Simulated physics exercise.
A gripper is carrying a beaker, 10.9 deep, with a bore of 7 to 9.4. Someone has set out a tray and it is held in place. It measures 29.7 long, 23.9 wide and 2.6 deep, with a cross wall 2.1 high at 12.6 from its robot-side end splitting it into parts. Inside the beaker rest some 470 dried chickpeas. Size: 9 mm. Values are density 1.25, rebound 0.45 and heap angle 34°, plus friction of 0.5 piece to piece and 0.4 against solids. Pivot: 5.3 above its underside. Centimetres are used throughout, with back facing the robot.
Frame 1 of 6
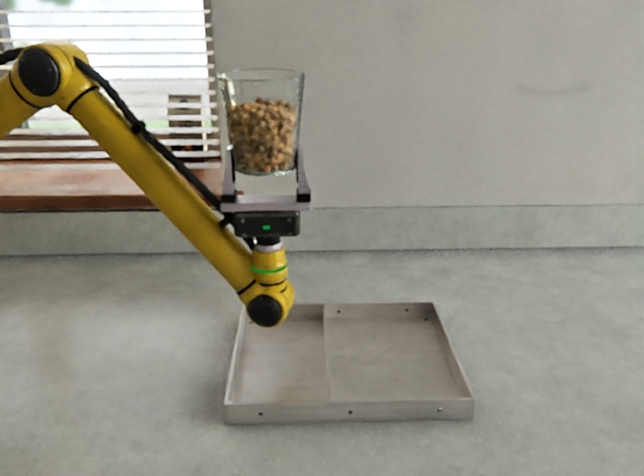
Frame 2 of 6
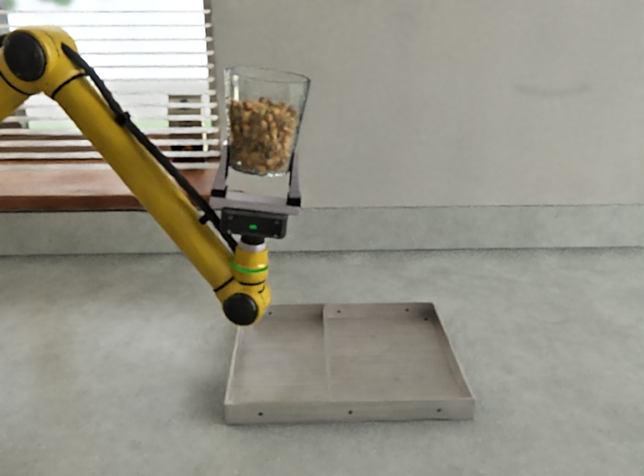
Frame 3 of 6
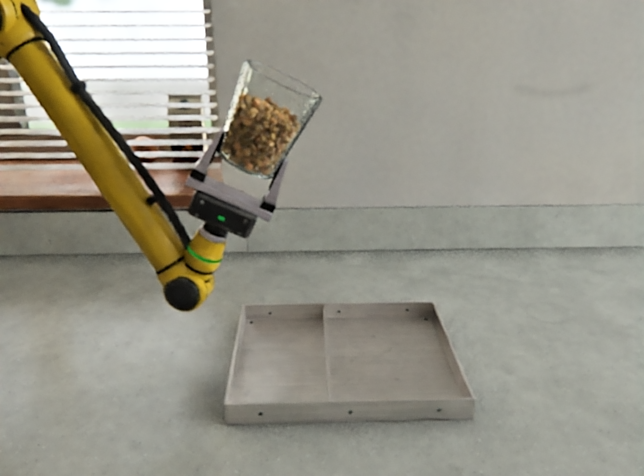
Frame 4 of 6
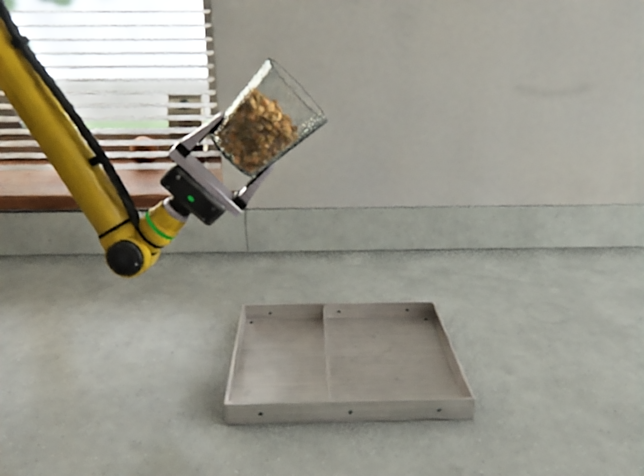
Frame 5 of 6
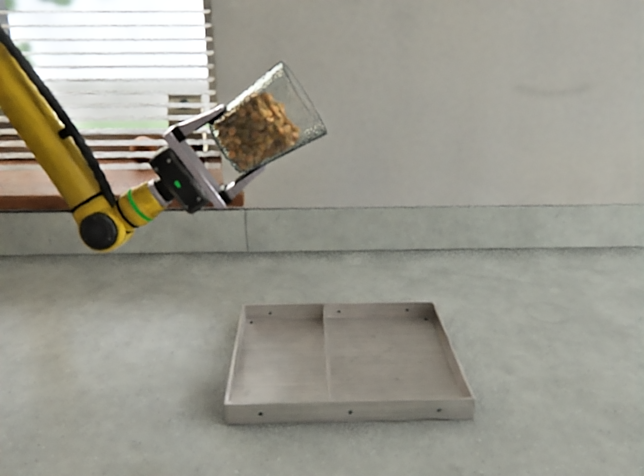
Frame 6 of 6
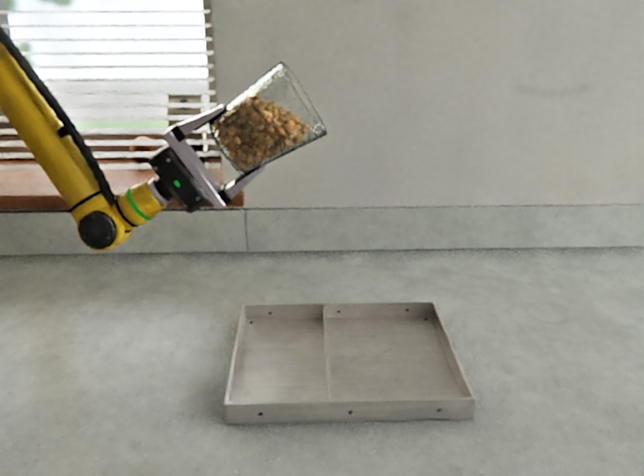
Yellow robot arm tilting a clear beaker of dried chickpeas to the right above a divided tray, then holding it still.
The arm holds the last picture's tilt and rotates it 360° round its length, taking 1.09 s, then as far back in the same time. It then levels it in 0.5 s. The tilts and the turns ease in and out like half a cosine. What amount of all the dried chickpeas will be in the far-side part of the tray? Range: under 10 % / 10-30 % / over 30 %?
Less than 10 %.
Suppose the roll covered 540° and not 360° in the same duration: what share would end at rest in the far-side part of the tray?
It would be near 0 per cent.
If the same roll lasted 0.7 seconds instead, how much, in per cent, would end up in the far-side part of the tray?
Then roughly 0 per cent.
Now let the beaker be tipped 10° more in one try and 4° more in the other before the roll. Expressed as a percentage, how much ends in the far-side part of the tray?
The first try gives around 15 percent, the second around 5 percent.
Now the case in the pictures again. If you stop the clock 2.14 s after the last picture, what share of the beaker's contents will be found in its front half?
About 60 percent, I'd say.
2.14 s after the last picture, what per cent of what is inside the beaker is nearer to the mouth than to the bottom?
About 30 percent is in the half nearer the mouth.
Then, 1.07 s on, tipped 58°, highest piece 37 above the table; 473 in the beaker.
Then, 2.14 s on, tipped 58°, highest piece 37 above the table; 472 in the beaker, 1 in the far-side part.
Then, 2.88 s on, upright, highest piece 39 above the table; 472 in the beaker, 1 in the far-side part.
Then, 3.58 s on, upright, highest piece 39 above the table; 472 in the beaker, 1 in the far-side part.
In the end, 472 in the beaker, 1 in the far-side part. That is 0 % in the far-side part of the tray.
